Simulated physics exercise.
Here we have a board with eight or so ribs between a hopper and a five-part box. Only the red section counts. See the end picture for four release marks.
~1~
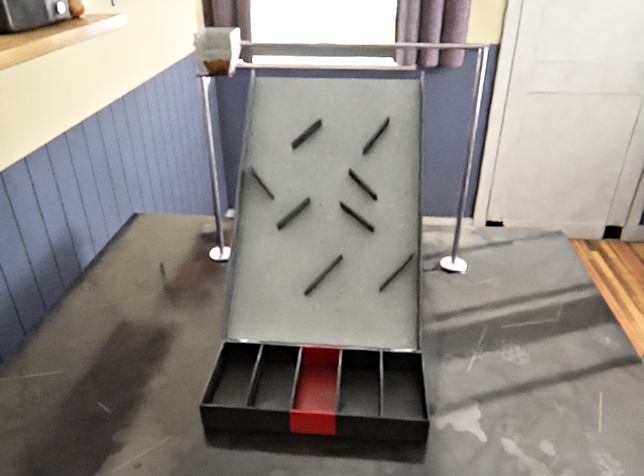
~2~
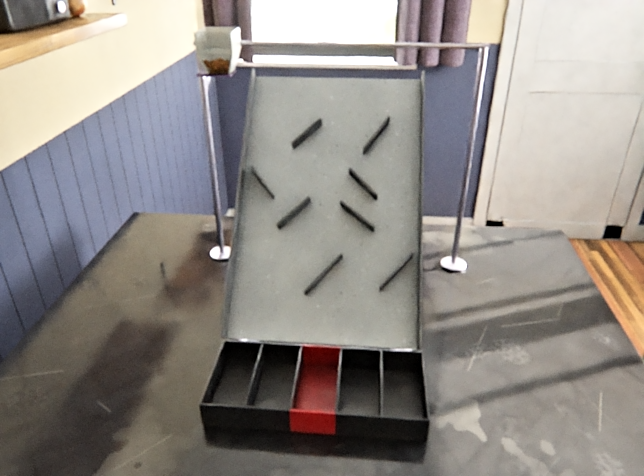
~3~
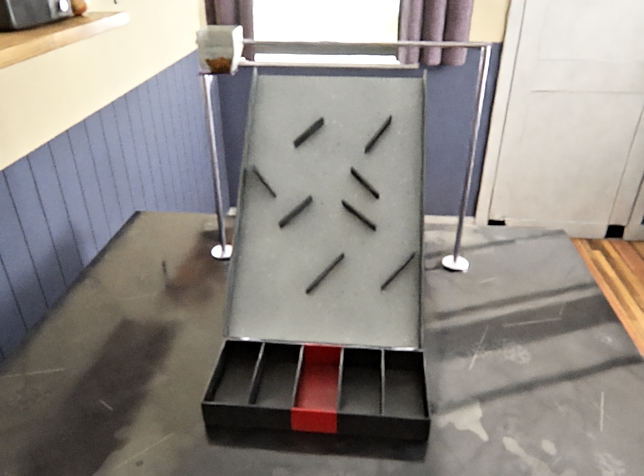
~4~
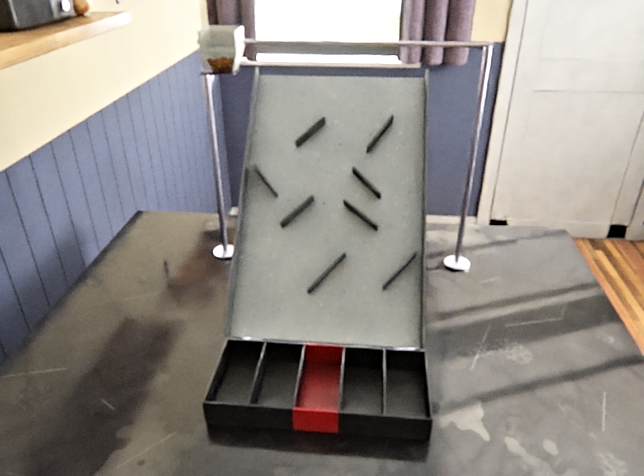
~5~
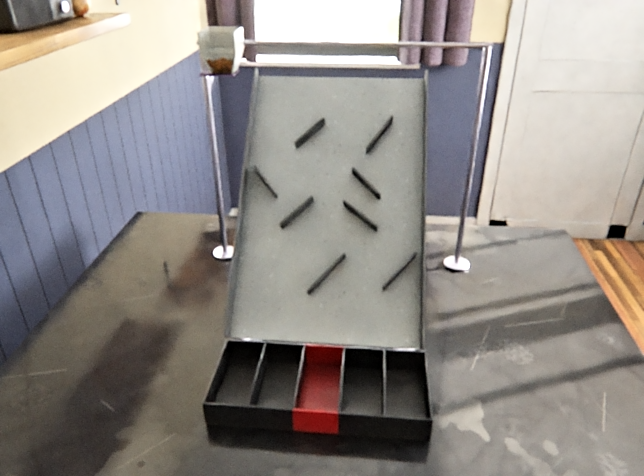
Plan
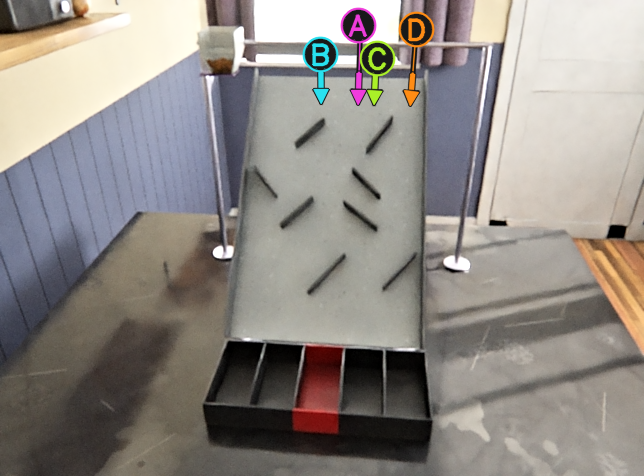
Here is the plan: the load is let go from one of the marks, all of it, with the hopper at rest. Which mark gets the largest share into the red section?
I would pick mark D.
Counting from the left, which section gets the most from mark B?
The first from the left.
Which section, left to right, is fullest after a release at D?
It is the third one.
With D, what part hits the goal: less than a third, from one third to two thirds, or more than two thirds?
Mark D gives from one third to two thirds.
On the marked copy, mark A meets the board at (358, 99); mark B meets the board at (321, 98); mark C meets the board at (374, 99); mark D meets the board at (410, 100).
With A, a small share in the red section, all but a few in other sections.
With B, only a few in the red section, all but a few in other sections.
With C, only a few in the red section, all but a few in other sections, a small share outside the box.
With D, close to half in the red section, close to half in other sections.
